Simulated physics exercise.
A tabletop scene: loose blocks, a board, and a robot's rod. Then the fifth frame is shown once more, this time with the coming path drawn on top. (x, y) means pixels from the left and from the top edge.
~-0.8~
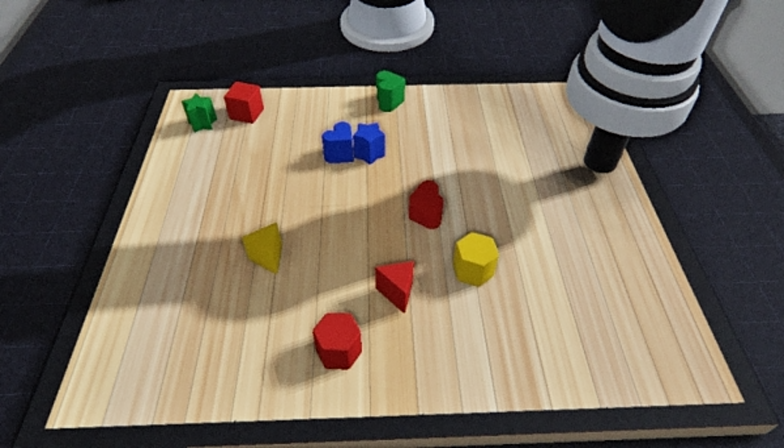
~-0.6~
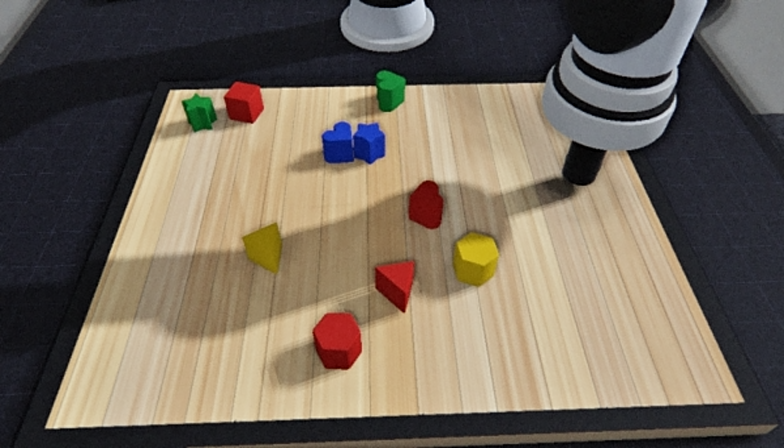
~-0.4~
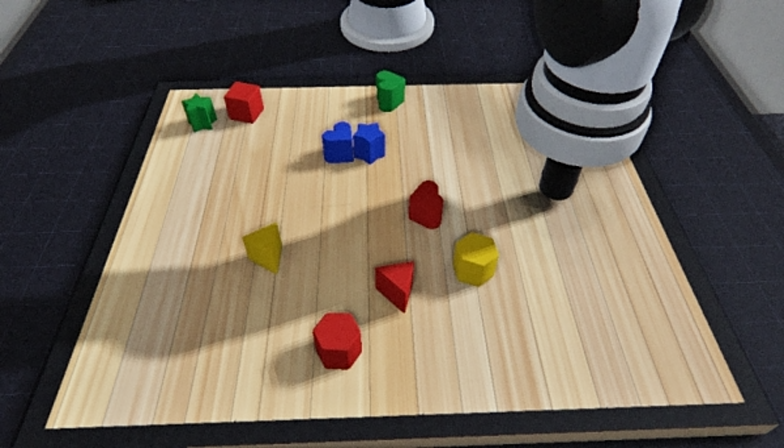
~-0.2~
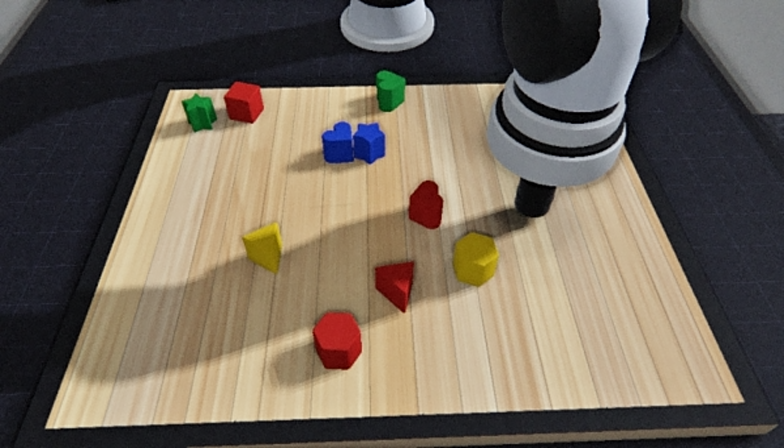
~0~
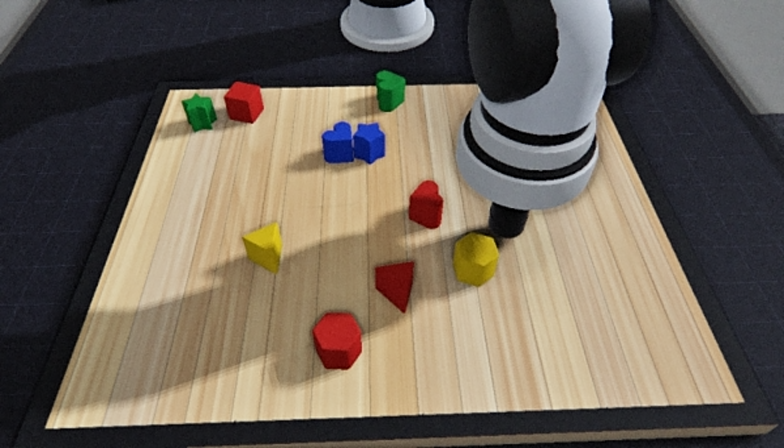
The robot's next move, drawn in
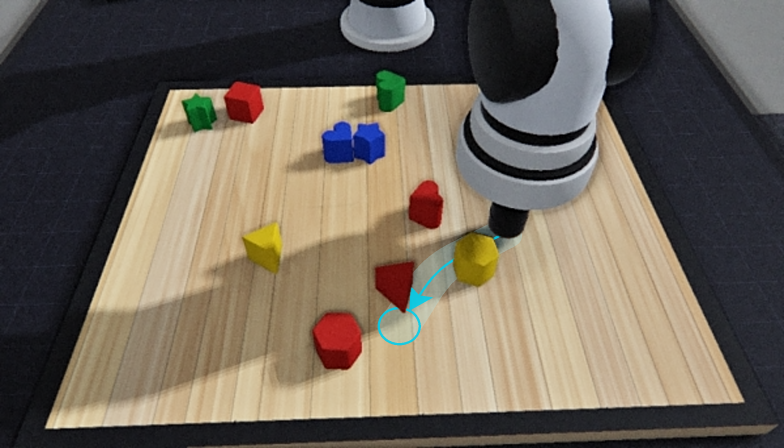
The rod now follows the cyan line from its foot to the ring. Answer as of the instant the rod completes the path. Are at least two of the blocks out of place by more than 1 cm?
Yes.
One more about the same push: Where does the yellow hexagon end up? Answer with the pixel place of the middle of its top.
Final place: (449, 307).
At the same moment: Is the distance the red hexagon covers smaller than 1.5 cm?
Yes, that is how it ends up.
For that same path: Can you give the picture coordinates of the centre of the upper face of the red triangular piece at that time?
At (373, 286).
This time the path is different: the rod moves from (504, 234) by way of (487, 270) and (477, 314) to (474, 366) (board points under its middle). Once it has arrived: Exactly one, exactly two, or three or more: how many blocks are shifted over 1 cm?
Going by the path, one block will move.
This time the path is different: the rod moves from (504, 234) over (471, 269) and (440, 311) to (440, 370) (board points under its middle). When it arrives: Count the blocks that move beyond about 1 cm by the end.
Shifted over 1 cm: One.
Drawn move, from (504, 234) via (443, 267), ending at (399, 326).
On the path given first. One third of the way, rod at (463, 247); yellow hexagon at (462, 266), turned 25° anticlockwise.
Two thirds of the way, rod at (427, 278); red triangular piece at (393, 276); yellow hexagon at (450, 295), turned 100° anticlockwise.
At the end, rod at (399, 318); red hexagon still; red triangular piece at (373, 286), turned 15° clockwise; yellow hexagon at (449, 307), turned 140° anticlockwise.
